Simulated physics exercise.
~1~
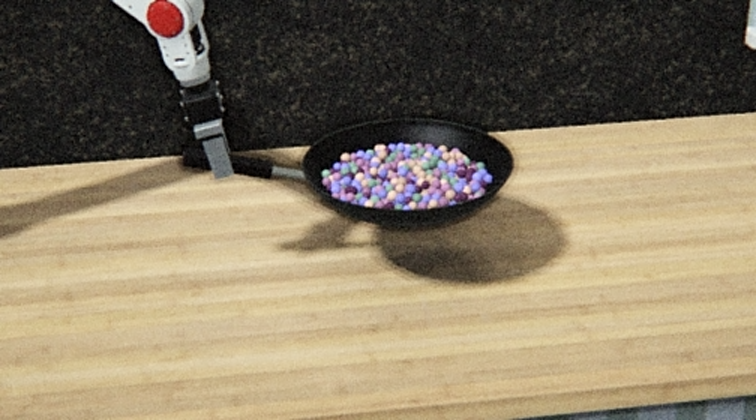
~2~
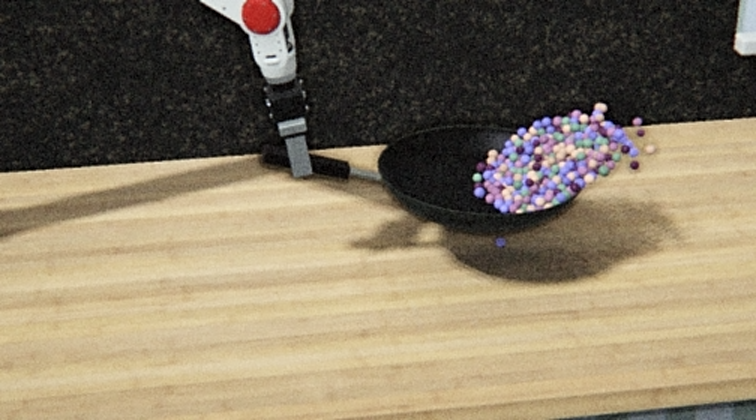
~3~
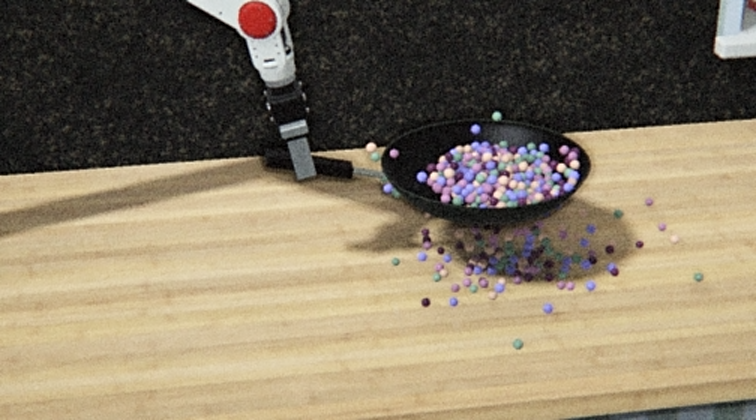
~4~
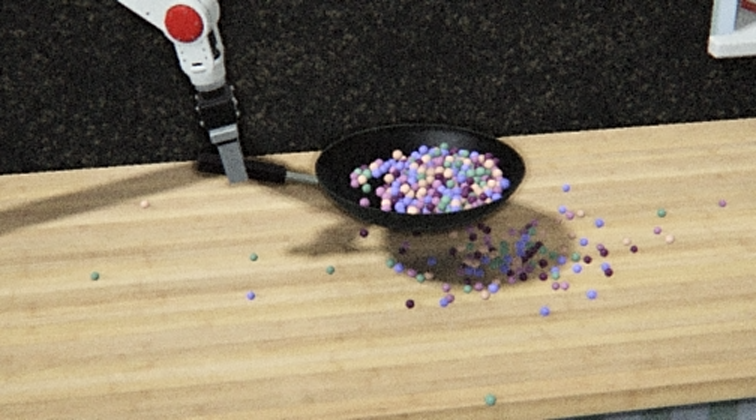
We see a robot arm holding a black frying pan of small colourful balls above a wooden surface, jerking it right so the balls surge over the rim, then moving it back left, leaving many scattered below while most remain in the pan.
